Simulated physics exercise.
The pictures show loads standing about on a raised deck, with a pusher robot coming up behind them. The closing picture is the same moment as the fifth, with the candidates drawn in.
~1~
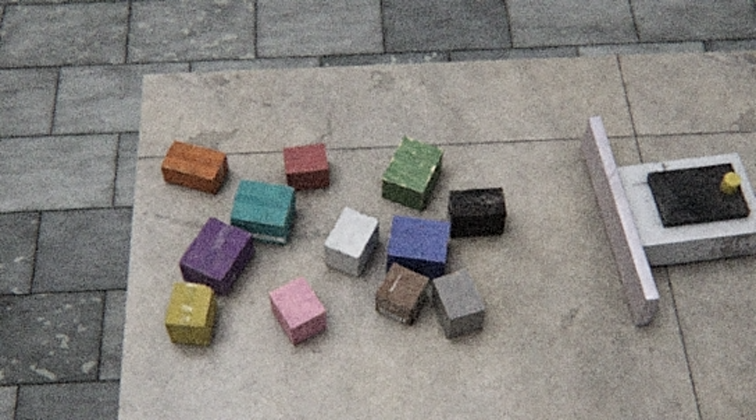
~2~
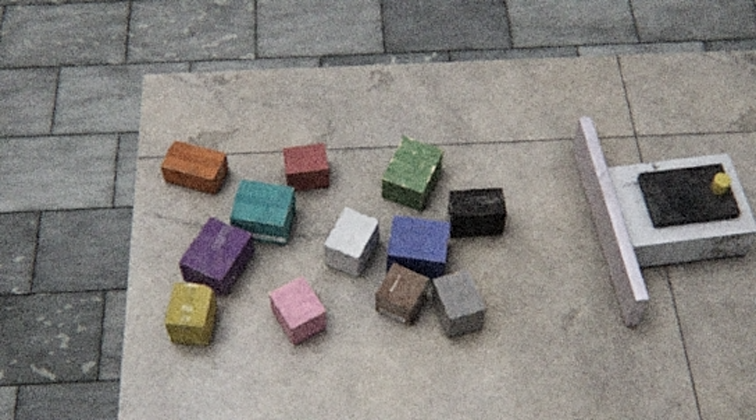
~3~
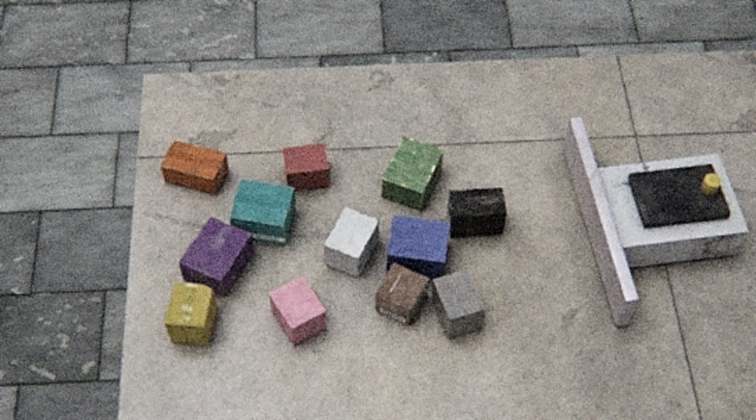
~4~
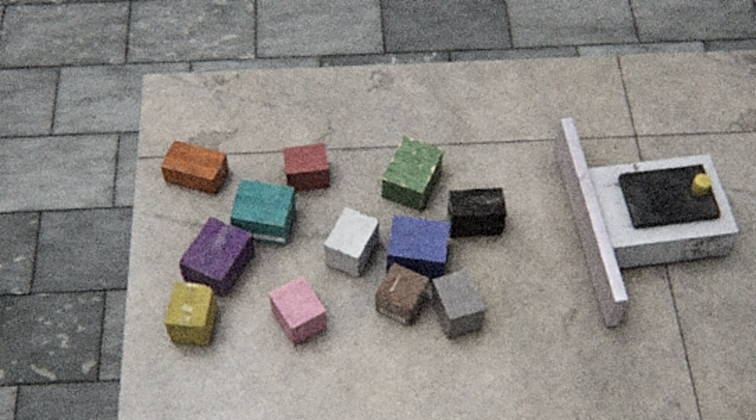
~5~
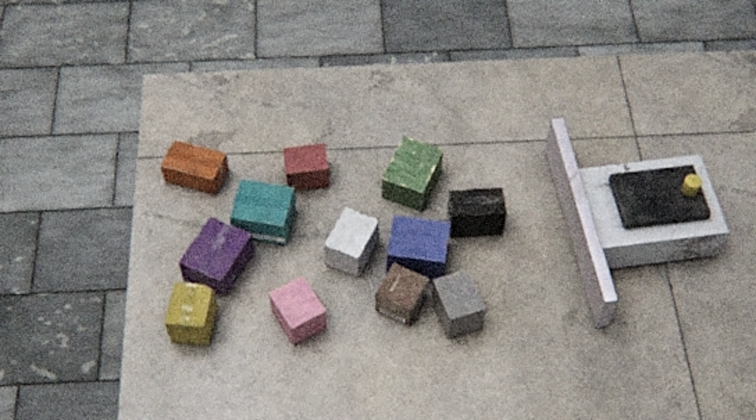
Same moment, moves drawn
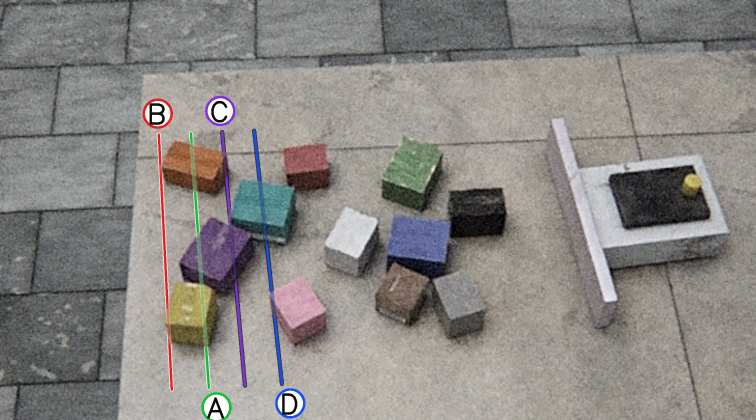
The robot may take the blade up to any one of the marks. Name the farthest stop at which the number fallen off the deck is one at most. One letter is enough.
D is the last line within the limit.
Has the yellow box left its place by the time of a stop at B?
By then, yes.
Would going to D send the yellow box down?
By then, no.
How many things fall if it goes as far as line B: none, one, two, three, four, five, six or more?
In all, six or more.
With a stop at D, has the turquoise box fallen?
No.
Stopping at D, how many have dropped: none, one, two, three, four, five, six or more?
The count is none.
On the marked copy, A at (199, 252); B at (165, 253); C at (233, 250); D at (267, 248).
With D. Early on, robot (541, 202); black box (431, 212); orange box (195, 168).
Further on, robot (428, 207); turquoise box (248, 209); pink crate (265, 312).
At the end, robot (342, 210); orange box (141, 163); yellow box (136, 320); none fallen.
As for the rest, A drops seven; B drops eight; C drops four.
